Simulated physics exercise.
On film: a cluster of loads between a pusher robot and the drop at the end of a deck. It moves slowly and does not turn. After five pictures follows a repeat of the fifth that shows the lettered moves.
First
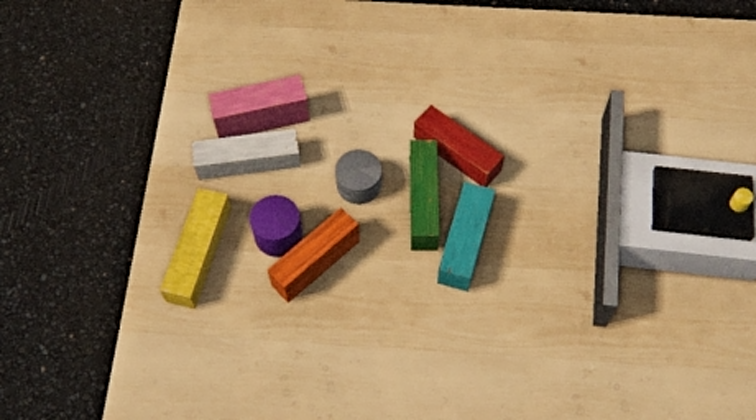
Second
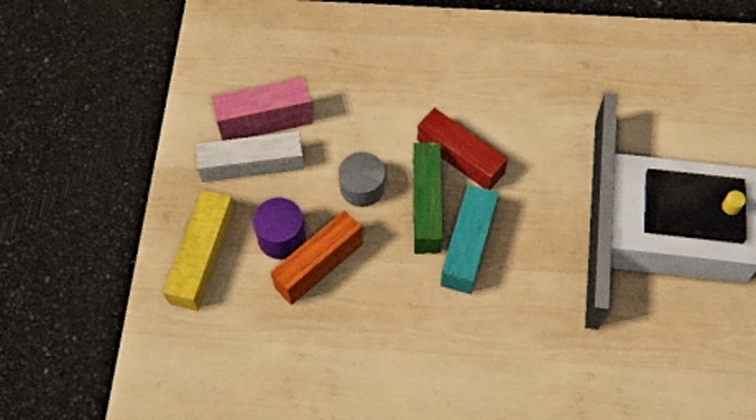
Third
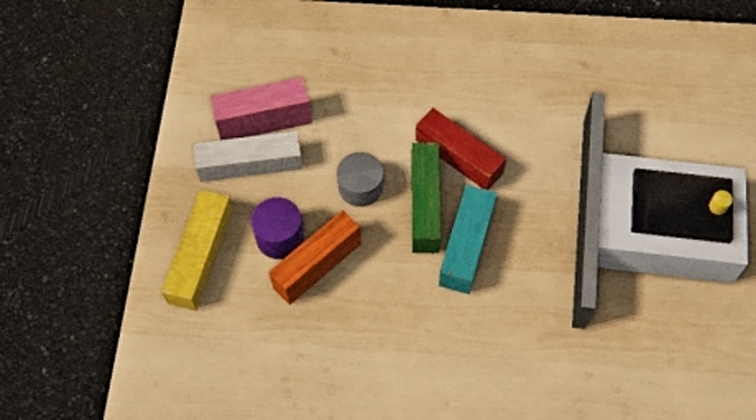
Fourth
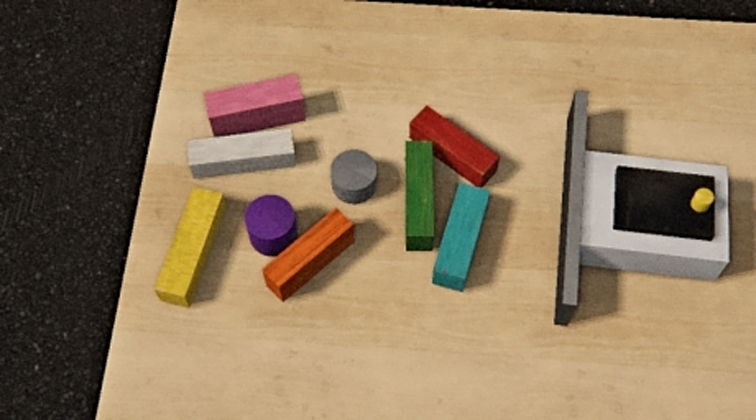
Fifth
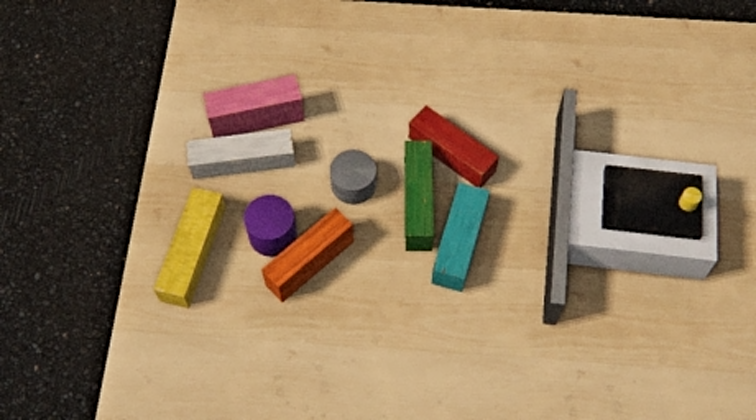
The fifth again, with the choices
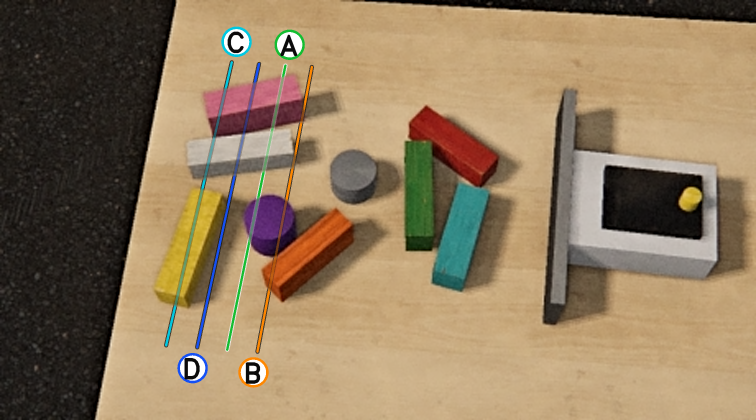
On a pale wooden deck, a grey and white pusher robot with a wide front plate moves slowly left toward a cluster of coloured bars and two round canisters, which stay in place, with a gap still between them.
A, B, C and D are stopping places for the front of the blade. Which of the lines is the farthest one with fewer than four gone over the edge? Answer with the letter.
Up to line D.
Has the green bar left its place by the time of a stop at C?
Yes.
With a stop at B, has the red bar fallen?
No.
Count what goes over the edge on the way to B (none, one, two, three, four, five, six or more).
By then, none.
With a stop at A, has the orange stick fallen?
No.
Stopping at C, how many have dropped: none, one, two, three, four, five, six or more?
In all, five.
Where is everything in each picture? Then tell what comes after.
The first frame shows turquoise bar (466, 236); pink bar (260, 108); robot (695, 201).
The second frame shows robot (688, 204); white bar (251, 157).
The third frame shows robot (674, 204); purple canister (278, 228).
The fourth frame shows robot (656, 201); orange stick (309, 255).
The fifth frame shows robot (645, 200); turquoise bar (460, 237); pink bar (255, 108); green bar (418, 195).
On the marked copy, A at (258, 198); B at (286, 200); C at (201, 195); D at (230, 197).
Taking D. A third of the way, robot (523, 193); red bar (421, 122); turquoise bar (415, 235).
Two thirds of the way, robot (400, 185); yellow bar (161, 248); purple canister (196, 223).
When it is over, robot (307, 179); yellow bar over the edge; white bar over the edge; two fallen.
As for the rest, A is within the limit but short; B is within the limit but short; C drops five.
